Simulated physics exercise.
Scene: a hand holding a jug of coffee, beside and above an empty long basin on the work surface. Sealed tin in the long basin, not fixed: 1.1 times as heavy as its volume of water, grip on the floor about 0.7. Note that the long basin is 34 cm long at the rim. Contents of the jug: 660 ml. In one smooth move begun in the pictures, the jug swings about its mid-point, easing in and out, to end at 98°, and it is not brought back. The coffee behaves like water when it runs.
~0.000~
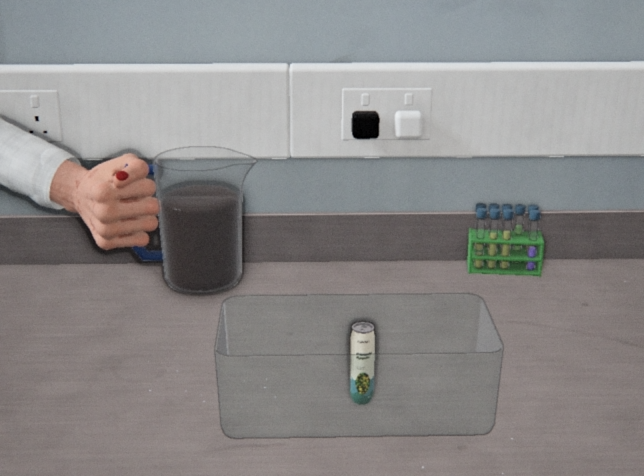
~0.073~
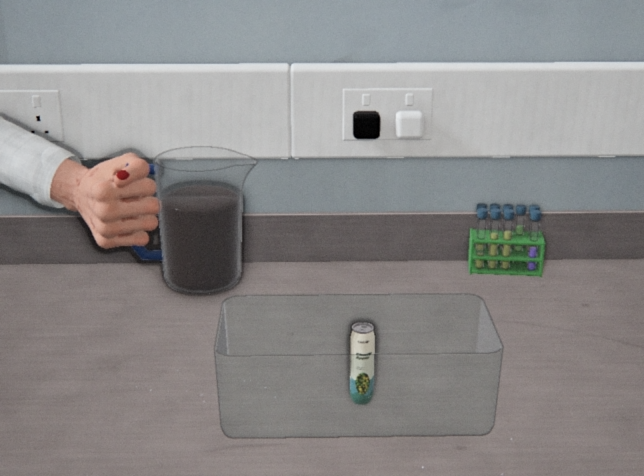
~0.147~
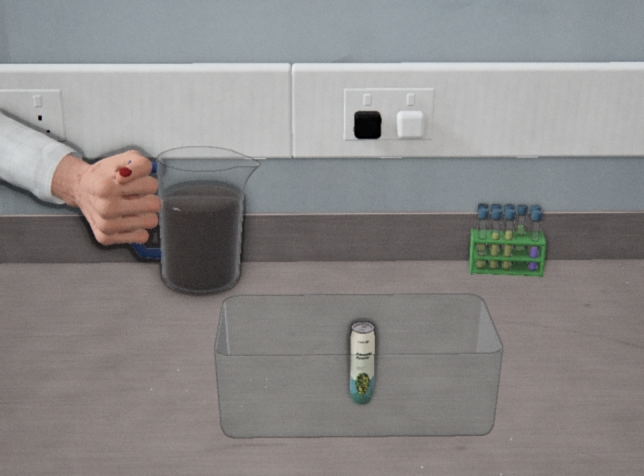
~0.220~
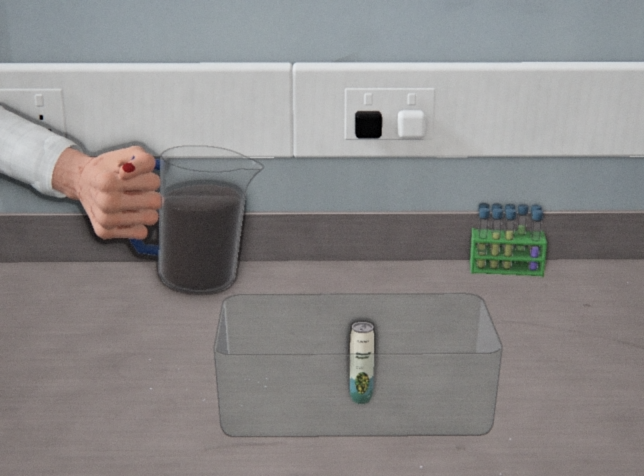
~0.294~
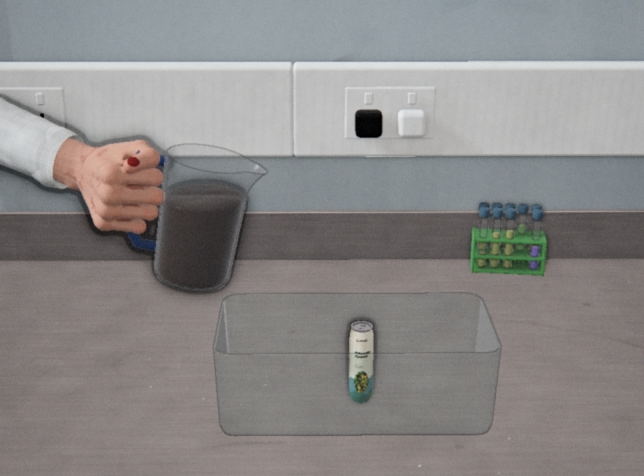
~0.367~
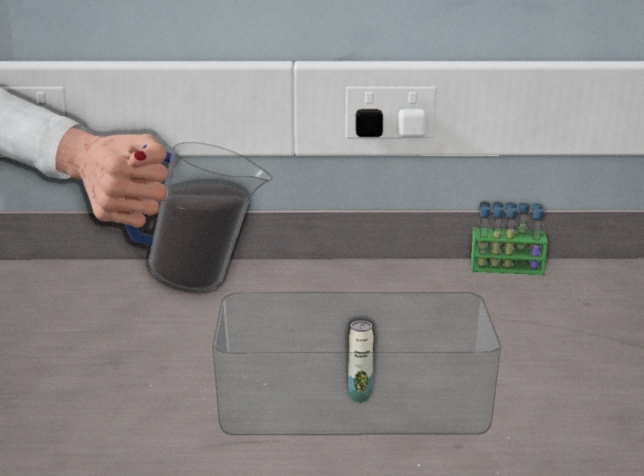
A hand on the left held a jug of dark liquid above a clear, long basin with a small can in view, then gradually tilted the jug to the right.
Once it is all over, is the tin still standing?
Yes.
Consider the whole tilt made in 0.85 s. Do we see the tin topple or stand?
Outcome - the tin remains standing.
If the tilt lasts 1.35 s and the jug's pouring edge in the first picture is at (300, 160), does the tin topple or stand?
Result: Tin tipped over.
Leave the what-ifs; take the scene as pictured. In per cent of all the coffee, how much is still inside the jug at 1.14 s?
About 52 per cent.
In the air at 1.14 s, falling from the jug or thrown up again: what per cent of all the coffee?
Estimate: About 18 in a hundred.
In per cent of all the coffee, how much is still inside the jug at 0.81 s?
Fraction remaining: Approx. 94 per cent.
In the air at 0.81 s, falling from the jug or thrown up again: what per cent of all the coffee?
Roughly 5 percent.
After 0.81 s the tilt is 64° and 95 per cent is still to pour; the tin stands where it began.
After 1.14 s the tilt is 92° and 53 per cent is still to pour; the tin stands where it began.
After 1.48 s the tilt is 98° and 11 per cent is still to pour; the tin stands where it began.
After 1.85 s the tilt is 98° and 1 per cent is still to pour; the tin stands where it began.
In the end the tin stands where it began.
